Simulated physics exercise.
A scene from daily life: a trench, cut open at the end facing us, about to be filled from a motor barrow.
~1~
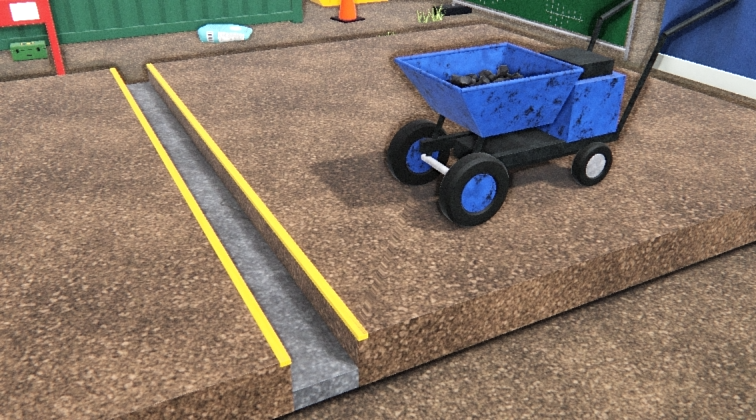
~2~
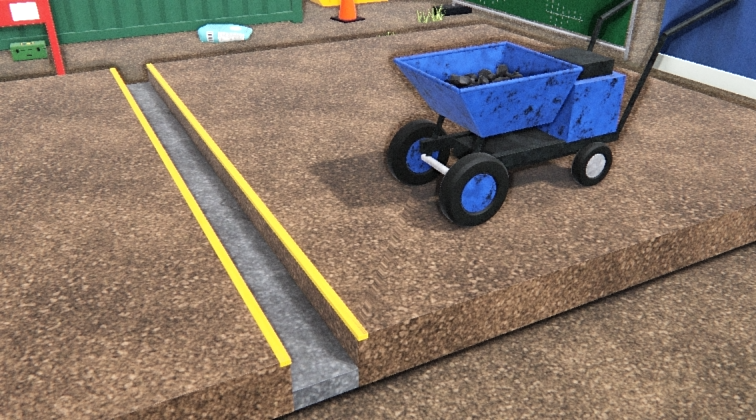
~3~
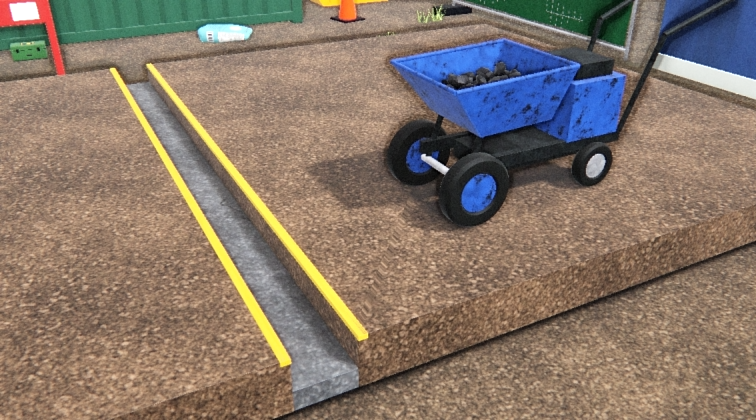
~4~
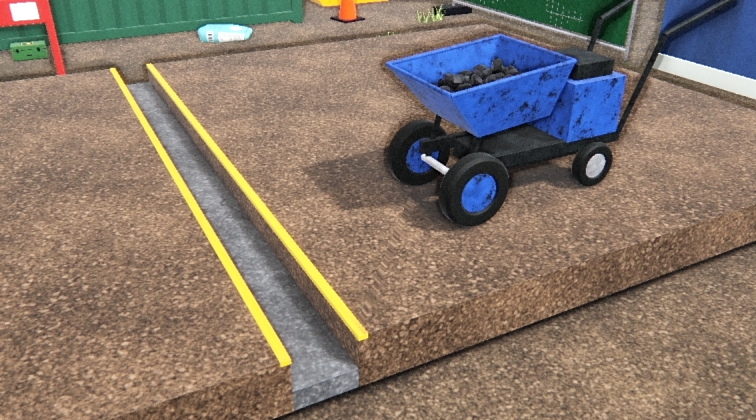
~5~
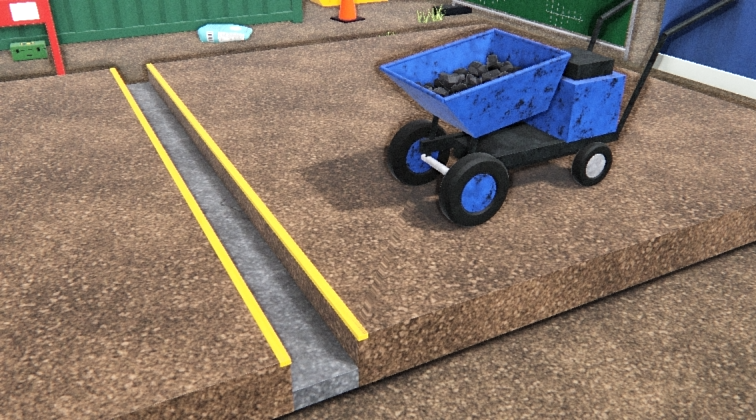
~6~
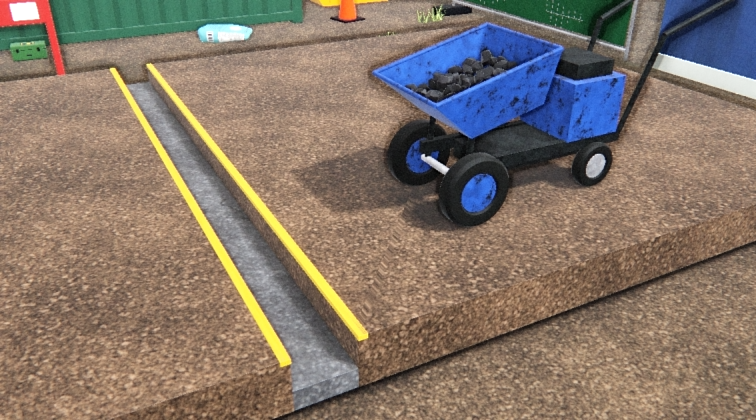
At first, a blue motor barrow holding dark lumps stands still on brown ground, its skip level, to the right of a narrow grey-bottomed trench edged with two yellow strips. The skip then tilts slightly forward to the left, its front lip lowering and its back rising, while the wheels stay put.
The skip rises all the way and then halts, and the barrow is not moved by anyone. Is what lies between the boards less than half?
Yes, it is less than half.
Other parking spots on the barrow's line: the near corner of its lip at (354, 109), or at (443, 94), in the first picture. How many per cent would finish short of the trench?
That would be roughly 0 in a hundred and then roughly 50 in a hundred.
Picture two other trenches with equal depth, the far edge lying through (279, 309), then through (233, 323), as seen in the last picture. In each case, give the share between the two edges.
20 %, 20 %.
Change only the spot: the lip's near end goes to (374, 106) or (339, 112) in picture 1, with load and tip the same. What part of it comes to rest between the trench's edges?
Roughly 90 percent the first time, roughly 30 percent the second.
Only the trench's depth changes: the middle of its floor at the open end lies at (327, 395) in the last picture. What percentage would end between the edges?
The share comes to around 20 percent.
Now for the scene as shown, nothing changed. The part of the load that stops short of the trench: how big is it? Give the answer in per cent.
Estimate: Some 75 percent.
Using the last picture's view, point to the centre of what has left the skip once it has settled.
Centre at rest: Close to (321, 226).
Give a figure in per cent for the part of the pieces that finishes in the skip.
Near 10 %.
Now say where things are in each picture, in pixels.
The first picture shows lip of the skip near (461, 91), level; top of the load near (484, 88), lumps of coal; first edge of the trench near (331, 294); far edge near (258, 315), the trench over half as wide as the skip, and about half as deep as wide.
The second picture shows lip of the skip near (459, 92), level; top of the load near (483, 88).
The third picture shows lip of the skip near (456, 93), tipped barely; top of the load near (490, 87).
The fourth picture shows lip of the skip near (451, 96), tipped a little; top of the load near (498, 80).
The fifth picture shows lip of the skip near (444, 101), tipped a little; top of the load near (493, 77).
The sixth picture shows lip of the skip near (436, 107), tipped a little; top of the load near (500, 67); first edge of the trench near (331, 294); far edge near (258, 315).
Shortly afterwards, skip tipped steeply; the whole lot in the skip.
Next, skip tipped steeply; all but a few in the skip; a little short of the trench; only a few falling.
Some moments later, skip tipped right over; near a quarter in the skip; near two thirds short of the trench; a little in or heaped over the trench; only a few beyond it.
In the end, skip tipped right over; a little in the skip; the bulk short of the trench; a little in or heaped over the trench; only a few beyond it.
